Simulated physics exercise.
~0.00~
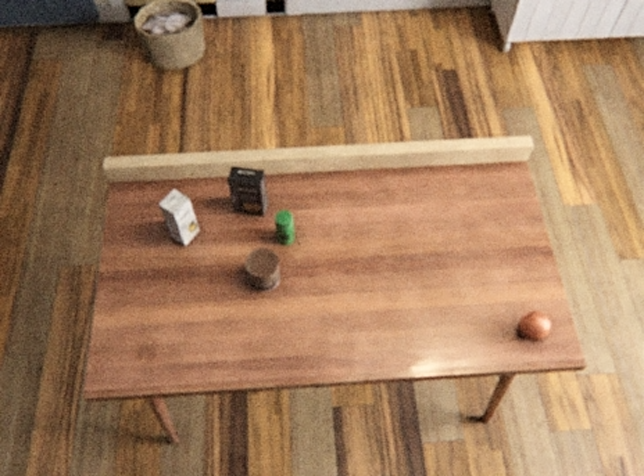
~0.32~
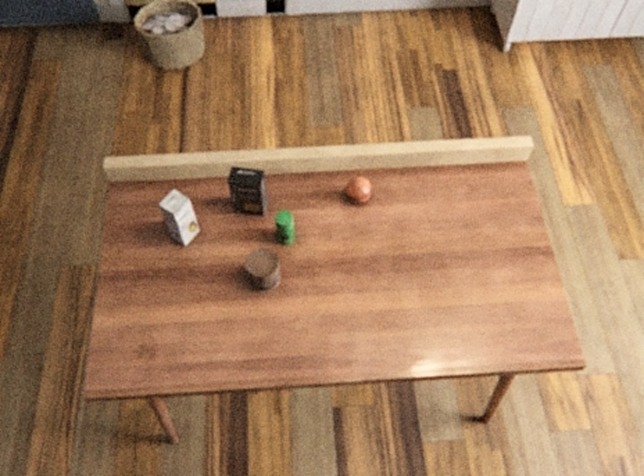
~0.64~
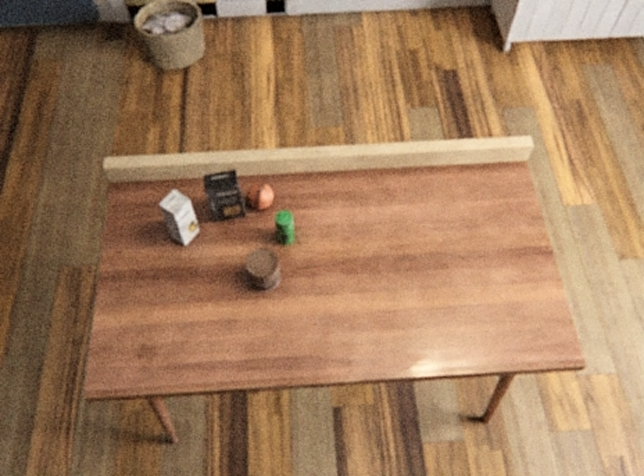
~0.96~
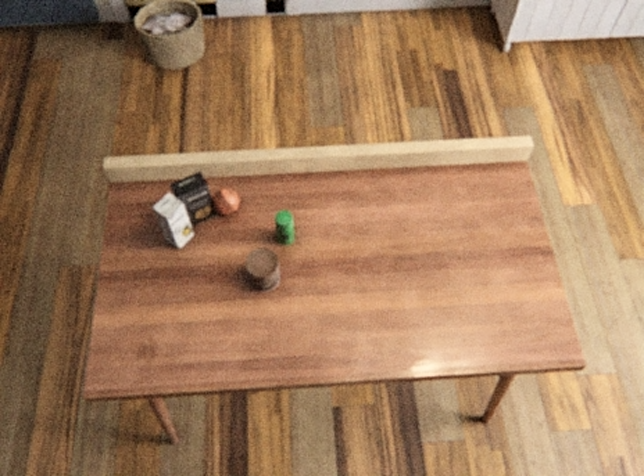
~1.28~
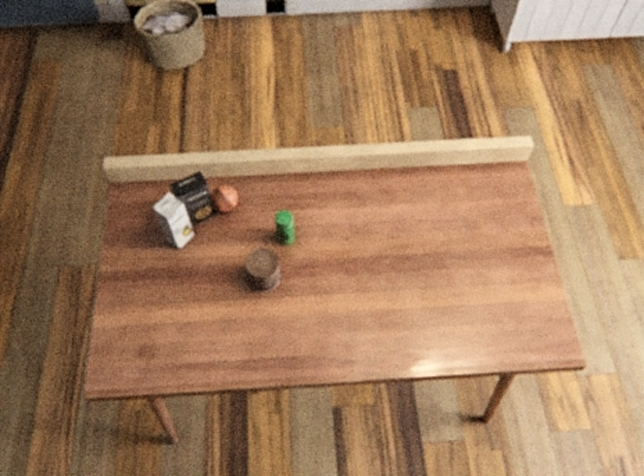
An orange ball rolled across the wooden table to the raised strip along the far edge, then headed left into a black packet, pushing it, still upright, toward a white carton, where they stopped while the brown tin and green shaker stayed put.
